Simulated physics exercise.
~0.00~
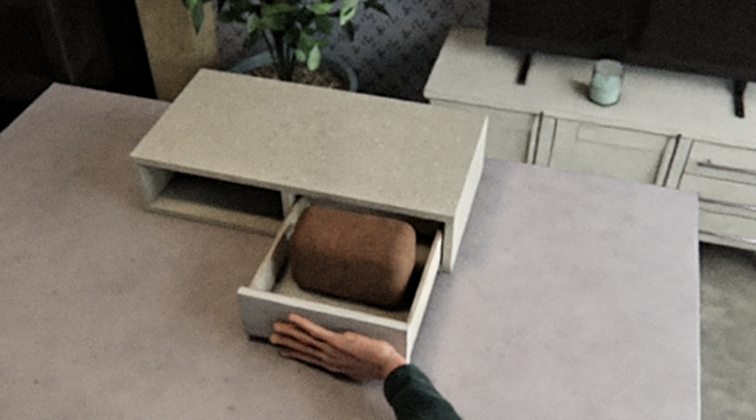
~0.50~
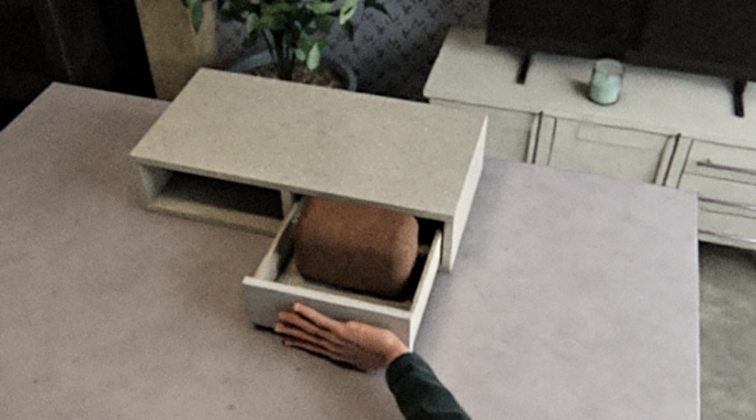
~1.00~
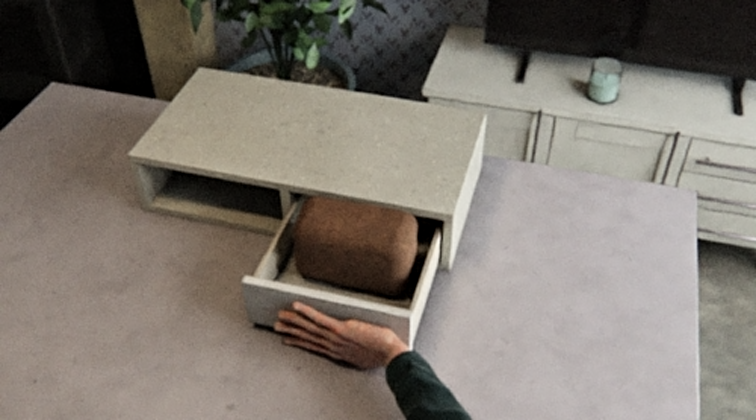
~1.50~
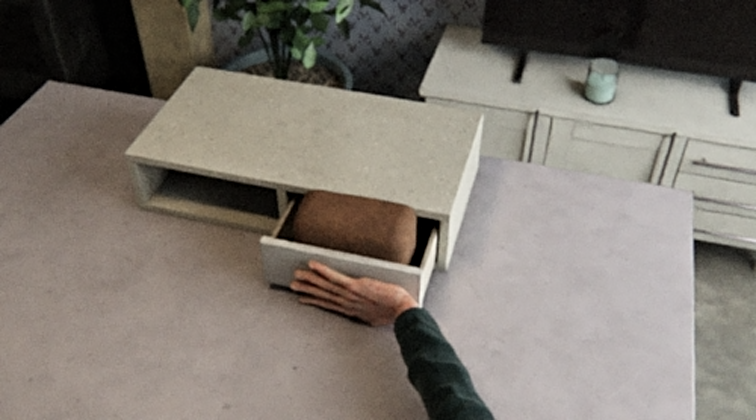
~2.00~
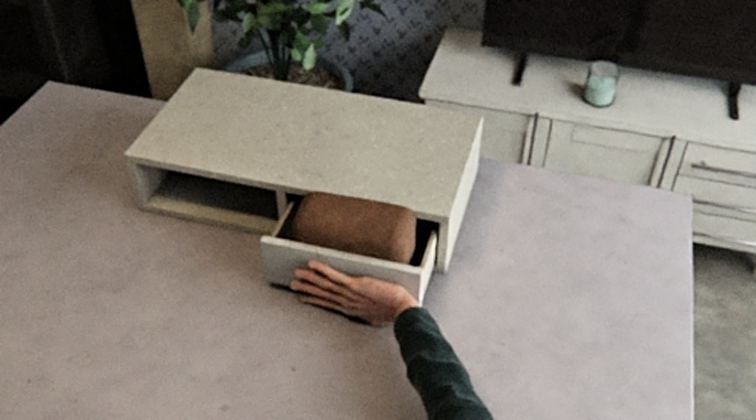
Drawer holding a brown loaf sliding partway into a pale chest as a hand pushes its front, then stopping still ajar.
